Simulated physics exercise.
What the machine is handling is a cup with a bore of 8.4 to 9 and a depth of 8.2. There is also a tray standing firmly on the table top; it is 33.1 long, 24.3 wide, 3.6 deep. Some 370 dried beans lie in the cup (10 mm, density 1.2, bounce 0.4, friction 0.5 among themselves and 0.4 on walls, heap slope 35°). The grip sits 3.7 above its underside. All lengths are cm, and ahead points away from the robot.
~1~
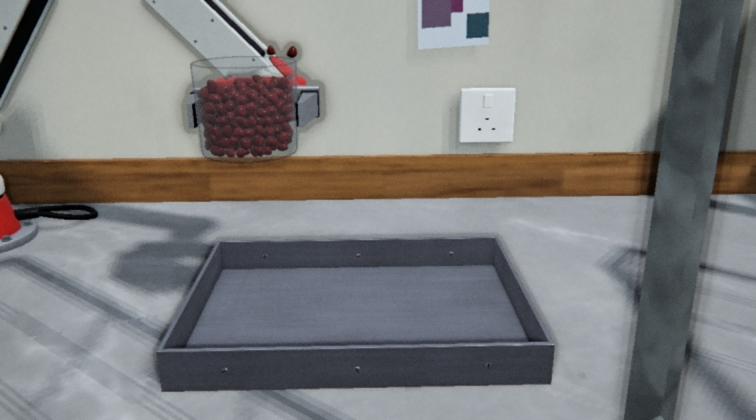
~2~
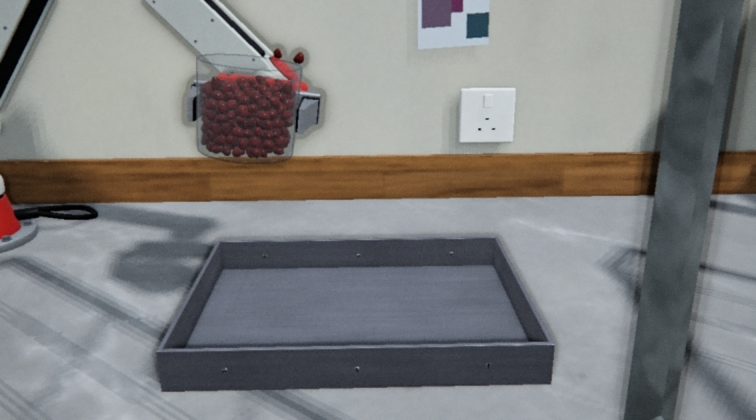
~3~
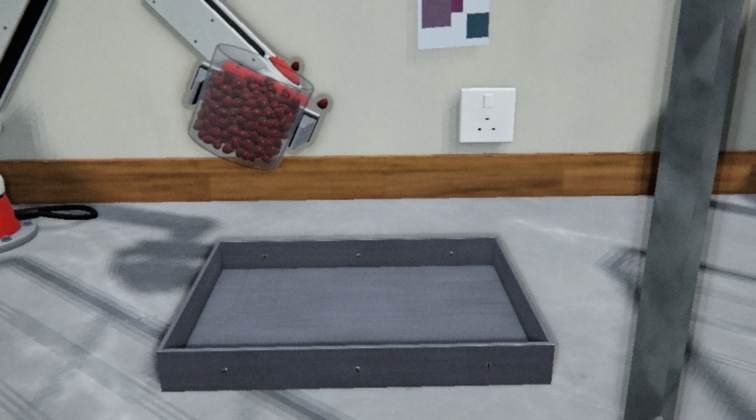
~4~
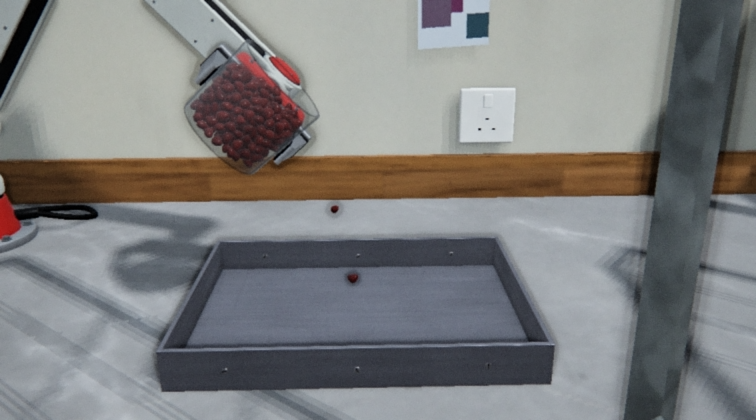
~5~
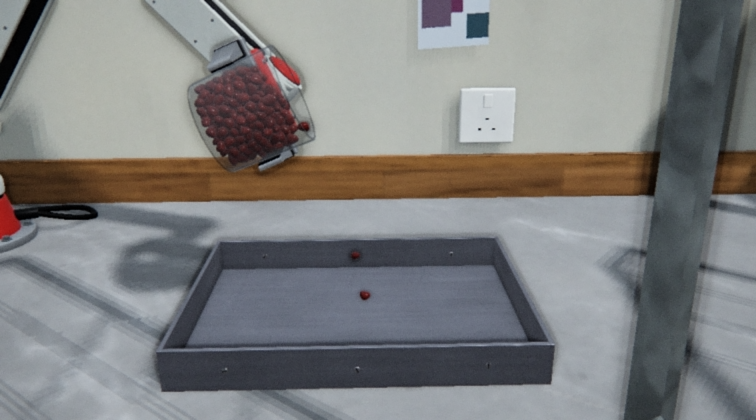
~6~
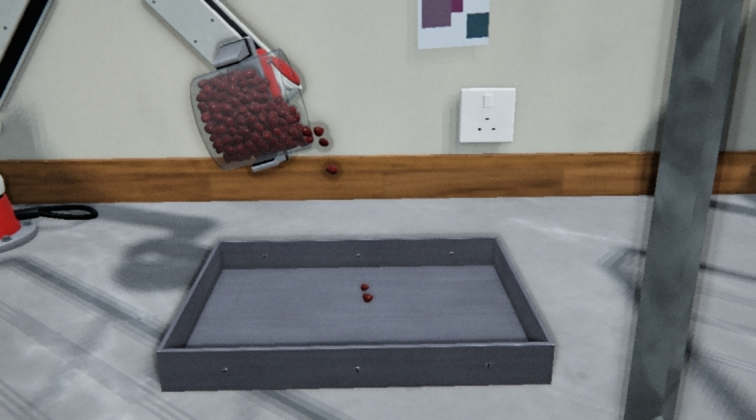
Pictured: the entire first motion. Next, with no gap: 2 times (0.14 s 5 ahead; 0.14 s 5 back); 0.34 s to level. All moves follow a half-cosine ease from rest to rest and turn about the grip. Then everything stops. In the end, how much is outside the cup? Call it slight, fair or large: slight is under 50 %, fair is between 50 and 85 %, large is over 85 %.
I would call it fair, between 50 and 85 %.
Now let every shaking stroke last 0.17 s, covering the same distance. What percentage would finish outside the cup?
Roughly 40 in a hundred.
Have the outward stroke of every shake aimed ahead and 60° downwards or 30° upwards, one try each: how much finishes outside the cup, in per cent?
You'd get about 10 per cent with the first setting and about 70 per cent with the second.
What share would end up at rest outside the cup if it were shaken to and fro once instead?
About 40 %.
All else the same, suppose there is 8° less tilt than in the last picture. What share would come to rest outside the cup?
Expected: Around 35 %.
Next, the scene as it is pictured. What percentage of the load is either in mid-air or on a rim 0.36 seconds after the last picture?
11 per cent.
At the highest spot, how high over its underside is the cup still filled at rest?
Roughly 6.5 cm.
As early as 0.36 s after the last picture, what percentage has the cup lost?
Near 35 in a hundred parts have gone so far.
Then, 0.36 s after the last picture, tilted 74° forward, highest piece 23 above the table; 239 in the cup, 92 in the tray, 39 in flight or on a rim.
Then, 0.72 s after the last picture, tilted 40° forward, highest piece 23 above the table; 207 in the tray, 157 in the cup, 1 on the table or floor, 5 in flight or on a rim.
Then, 1.10 s after the last picture, level, highest piece 24 above the table; 211 in the tray, 157 in the cup, 2 on the table or floor.
Then, 2.15 s after the last picture, level, highest piece 24 above the table; 211 in the tray, 157 in the cup, 2 on the table or floor.
Final count, 211 in the tray, 157 in the cup, 2 on the table or floor. That is 58 % outside the cup.
